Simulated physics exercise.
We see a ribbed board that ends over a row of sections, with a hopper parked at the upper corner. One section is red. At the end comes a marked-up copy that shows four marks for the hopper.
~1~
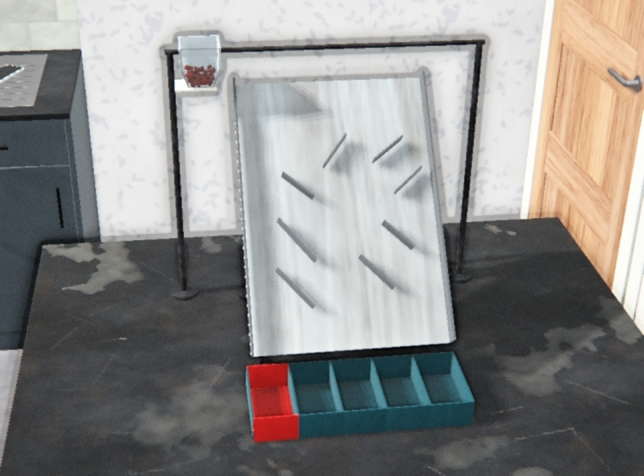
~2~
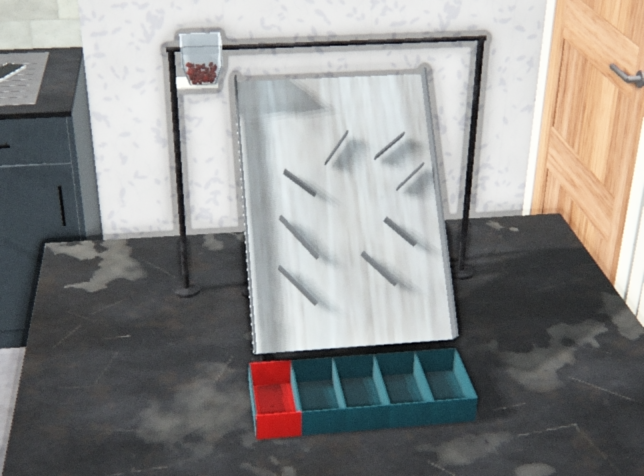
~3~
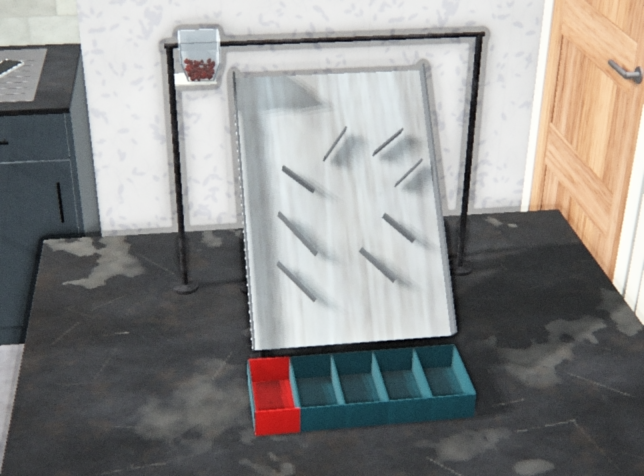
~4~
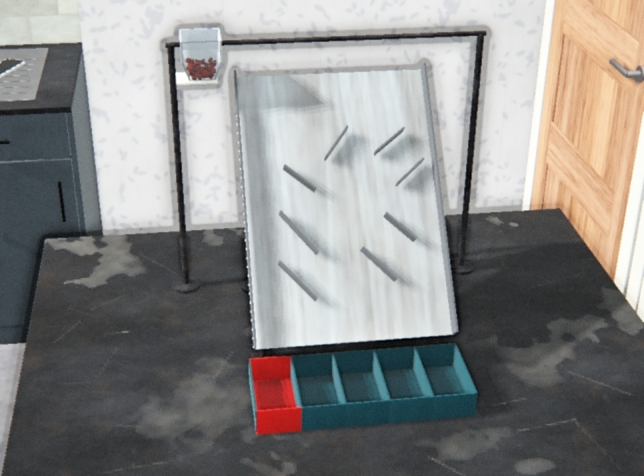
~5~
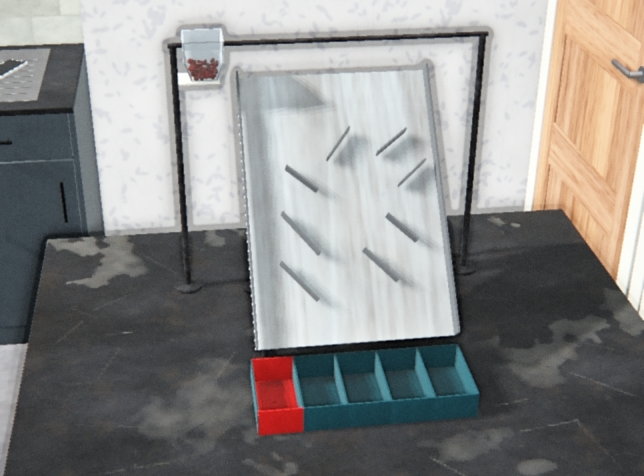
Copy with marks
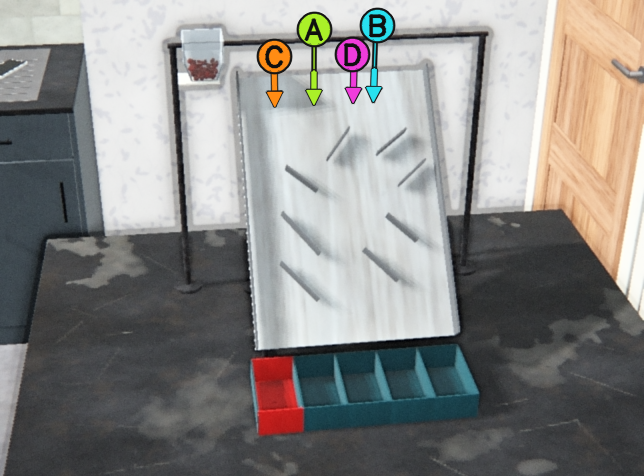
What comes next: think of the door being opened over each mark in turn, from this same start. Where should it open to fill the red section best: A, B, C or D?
C beats the others.
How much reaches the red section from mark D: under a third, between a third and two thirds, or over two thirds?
Under a third.
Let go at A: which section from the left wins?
The third.
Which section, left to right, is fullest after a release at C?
The first from the left.
On the marked copy, mark A meets the board at (313, 99); mark B meets the board at (373, 96); mark C meets the board at (274, 101); mark D meets the board at (353, 97).
For mark A, not one piece in the red section, the larger part in other sections, about a tenth held on the board, about a tenth outside the box.
For mark B, not one piece in the red section, the larger part in other sections, about a tenth held on the board, just a few outside the box.
For mark C, roughly half in the red section, roughly a third in other sections, just a few held on the board, about a tenth outside the box.
For mark D, not one piece in the red section, almost all in other sections, about a tenth held on the board, just a few outside the box.
